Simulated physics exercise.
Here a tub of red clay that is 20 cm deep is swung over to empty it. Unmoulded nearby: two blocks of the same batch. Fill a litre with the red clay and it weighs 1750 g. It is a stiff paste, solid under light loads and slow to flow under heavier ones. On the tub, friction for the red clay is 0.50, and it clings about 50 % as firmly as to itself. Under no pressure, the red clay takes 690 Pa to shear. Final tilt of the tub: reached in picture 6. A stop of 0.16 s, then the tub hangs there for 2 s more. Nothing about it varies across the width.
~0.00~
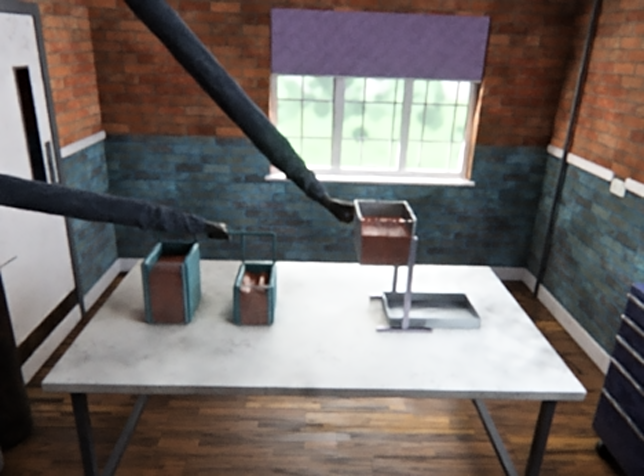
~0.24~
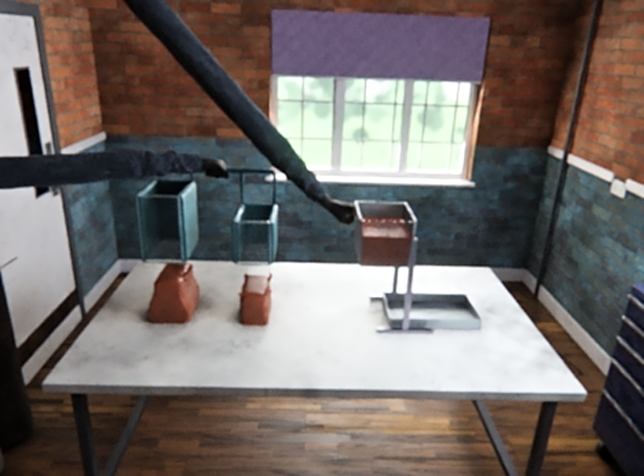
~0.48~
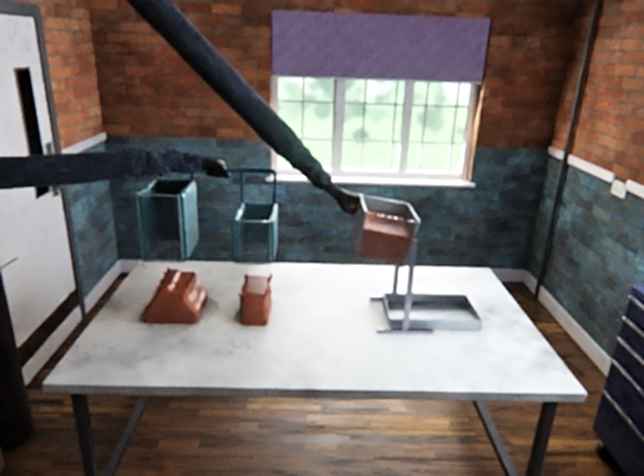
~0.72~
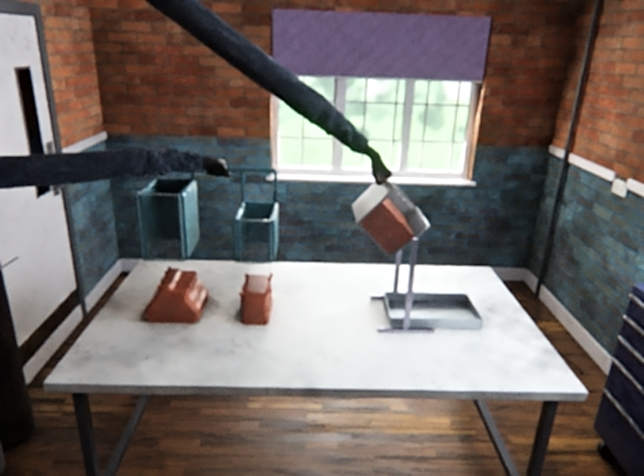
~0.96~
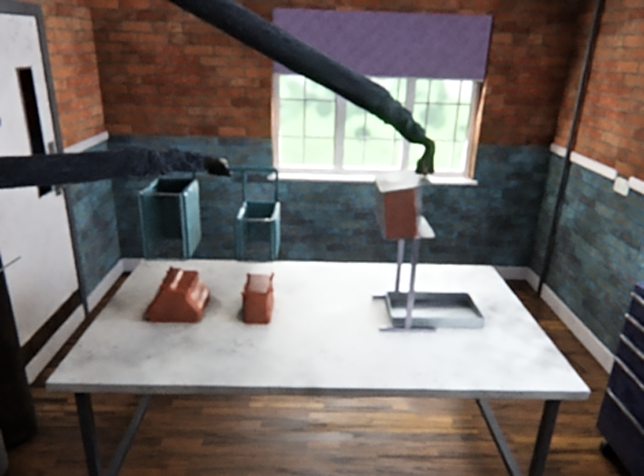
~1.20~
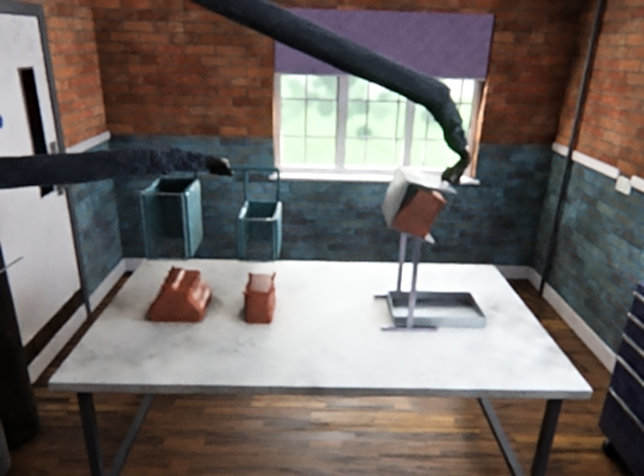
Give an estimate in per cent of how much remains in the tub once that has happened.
39 %.
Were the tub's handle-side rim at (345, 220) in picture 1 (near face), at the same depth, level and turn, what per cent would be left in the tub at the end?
The tub would end up holding some 30 % of it.
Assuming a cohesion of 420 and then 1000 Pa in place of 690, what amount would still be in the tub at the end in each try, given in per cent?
The two runs give near 35 % and near 16 % respectively.
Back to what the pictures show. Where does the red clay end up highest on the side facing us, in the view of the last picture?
I'd say it peaks at roughly (423, 217) in the last picture.
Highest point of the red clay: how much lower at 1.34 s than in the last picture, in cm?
About 8 cm.
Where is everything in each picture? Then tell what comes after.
Handle-side rim at (361, 219), tilt 0 degrees; highest point of the red clay at (370, 235); test blocks 24 cm, 15 cm high (left to right), in the first frame.
Handle-side rim at (362, 220), tilt 0 degrees; highest point of the red clay at (371, 236); test blocks 20 cm, 15 cm high (left to right), in the second frame.
Handle-side rim at (367, 212), tilt 10 degrees; highest point of the red clay at (367, 229); test blocks 17 cm, 15 cm high (left to right), in the third frame.
Handle-side rim at (395, 189), tilt 45 degrees; highest point of the red clay at (384, 204); test blocks 17 cm, 15 cm high (left to right), in the fourth frame.
Handle-side rim at (433, 186), tilt 82 degrees; highest point of the red clay at (412, 190); test blocks 17 cm, 15 cm high (left to right), in the fifth frame.
Handle-side rim at (456, 195), tilt 107 degrees; highest point of the red clay at (420, 190); test blocks 17 cm, 15 cm high (left to right), in the sixth frame.
By 1.34 s, the tub is at 107 degrees and holds 75 %.
By 1.51 s, the tub is at 107 degrees and holds 39 %.
By 1.68 s, the tub is at 107 degrees and holds 39 %.
By 1.85 s, the tub is at 107 degrees and holds 39 %.
By 3.20 s, at the end, the tub is at 107 degrees and holds 39 %.
